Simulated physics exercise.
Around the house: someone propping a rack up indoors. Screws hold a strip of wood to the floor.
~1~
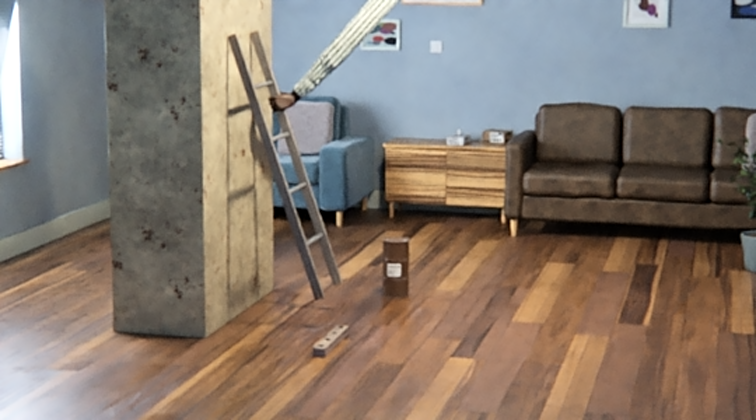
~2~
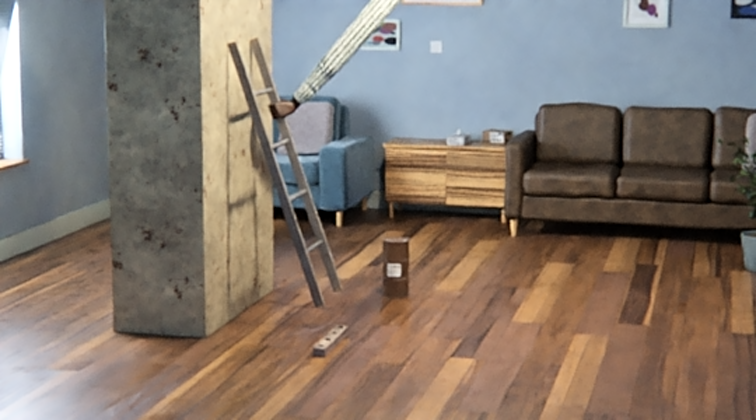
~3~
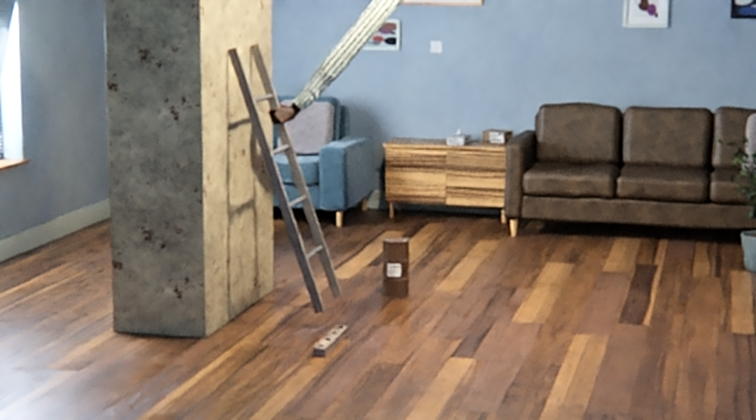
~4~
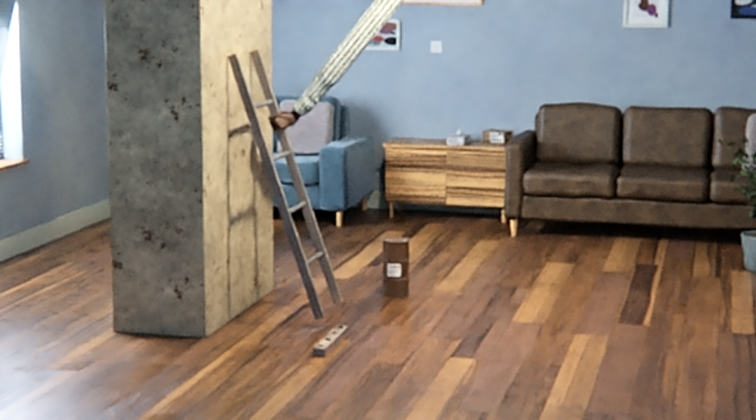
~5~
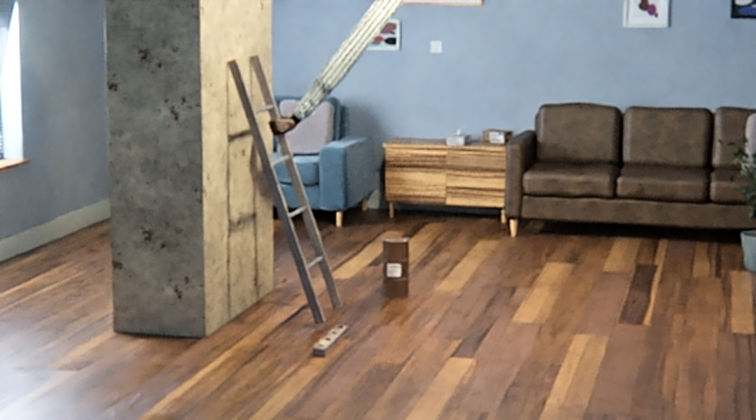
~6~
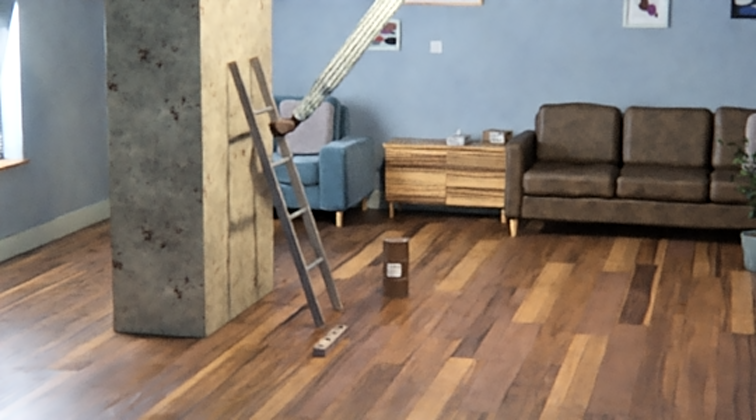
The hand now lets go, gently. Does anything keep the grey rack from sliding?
The grey rack stays up.
Then, 0.46 s after the last picture, grey rack at rest near (287, 189).
At rest, the grey rack holds its place, near (287, 189); the bystanders in place.
